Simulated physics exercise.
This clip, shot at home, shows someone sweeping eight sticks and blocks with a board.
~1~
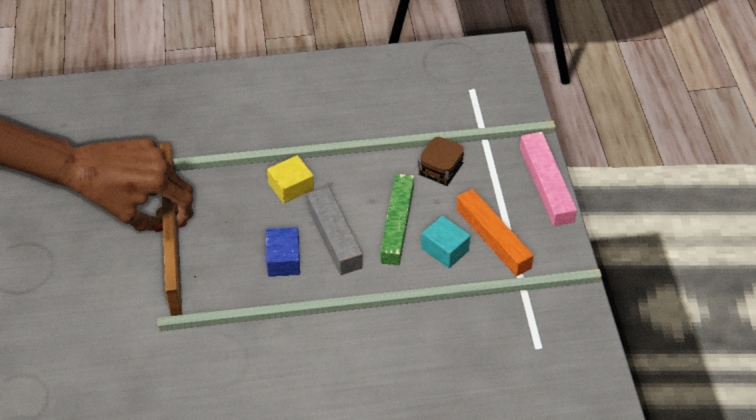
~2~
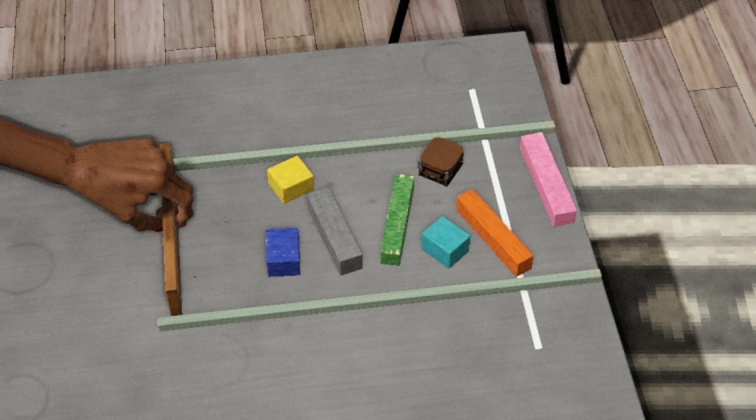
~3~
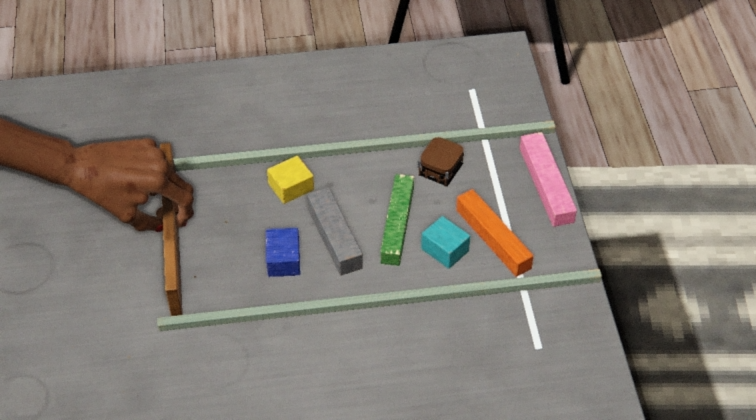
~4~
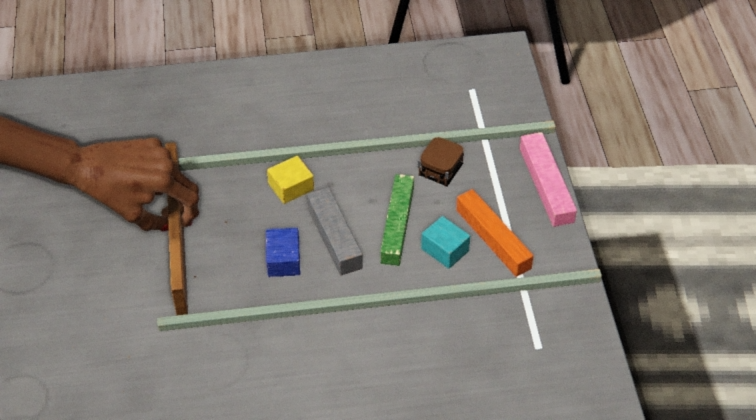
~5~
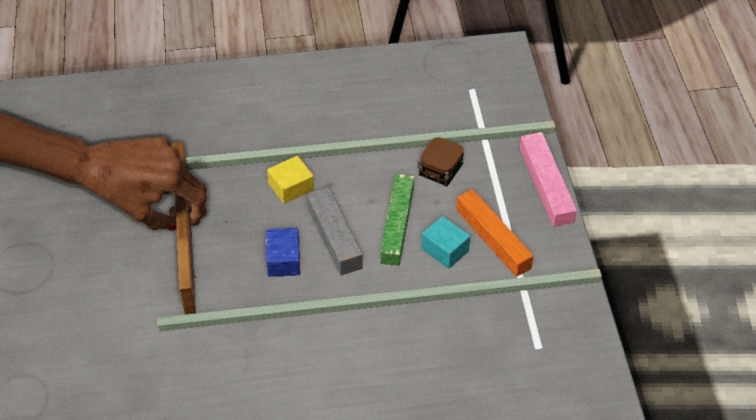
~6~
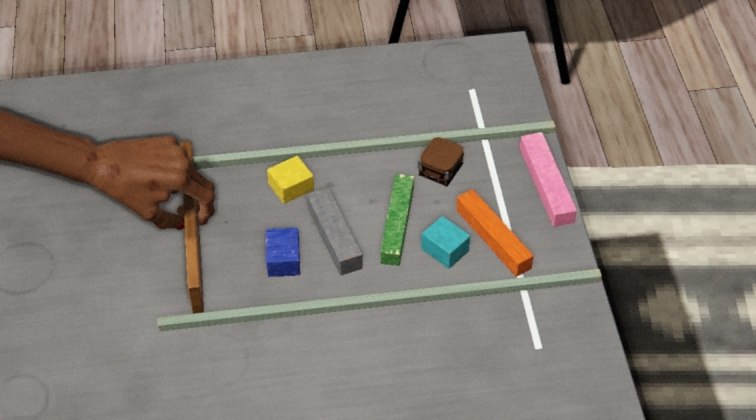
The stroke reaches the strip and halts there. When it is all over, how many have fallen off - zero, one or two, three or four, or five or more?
So the push knocks three or four off, going by the tape.
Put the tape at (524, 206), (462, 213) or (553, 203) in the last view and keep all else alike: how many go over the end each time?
The counts come to 4, then 0, then 6.
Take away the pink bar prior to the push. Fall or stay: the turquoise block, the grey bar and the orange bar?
Final state: Turquoise block off, grey bar in place, orange bar off.
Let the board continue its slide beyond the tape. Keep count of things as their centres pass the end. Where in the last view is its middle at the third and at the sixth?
I'd put it close to (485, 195) and later close to (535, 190).
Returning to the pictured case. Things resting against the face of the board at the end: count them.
In total, 2.
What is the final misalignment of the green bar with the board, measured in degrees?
Angle: Close to 0 degrees.
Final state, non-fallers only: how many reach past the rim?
My count gives 0.
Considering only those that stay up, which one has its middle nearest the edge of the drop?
Foremost: The green bar.
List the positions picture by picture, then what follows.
The first picture shows pink bar (548, 178); orange bar (494, 232); brown case (441, 162); board (171, 228); tape (503, 208).
The second picture shows orange bar (494, 232); yellow block (291, 180).
The third picture shows brown case (441, 162); grey bar (335, 231).
The fourth picture shows pink bar (548, 179); turquoise block (446, 242).
The fifth picture shows orange bar (494, 232); blue block (283, 252).
The sixth picture shows pink bar (548, 179); orange bar (494, 232); brown case (441, 162); board (192, 226); tape (503, 208).
Soon after, none off yet; pink bar at rest near (548, 179); orange bar at rest near (494, 232); brown case at rest near (441, 162).
In the end, the number that fall off is three or four; gone, turquoise block, orange bar and pink bar.
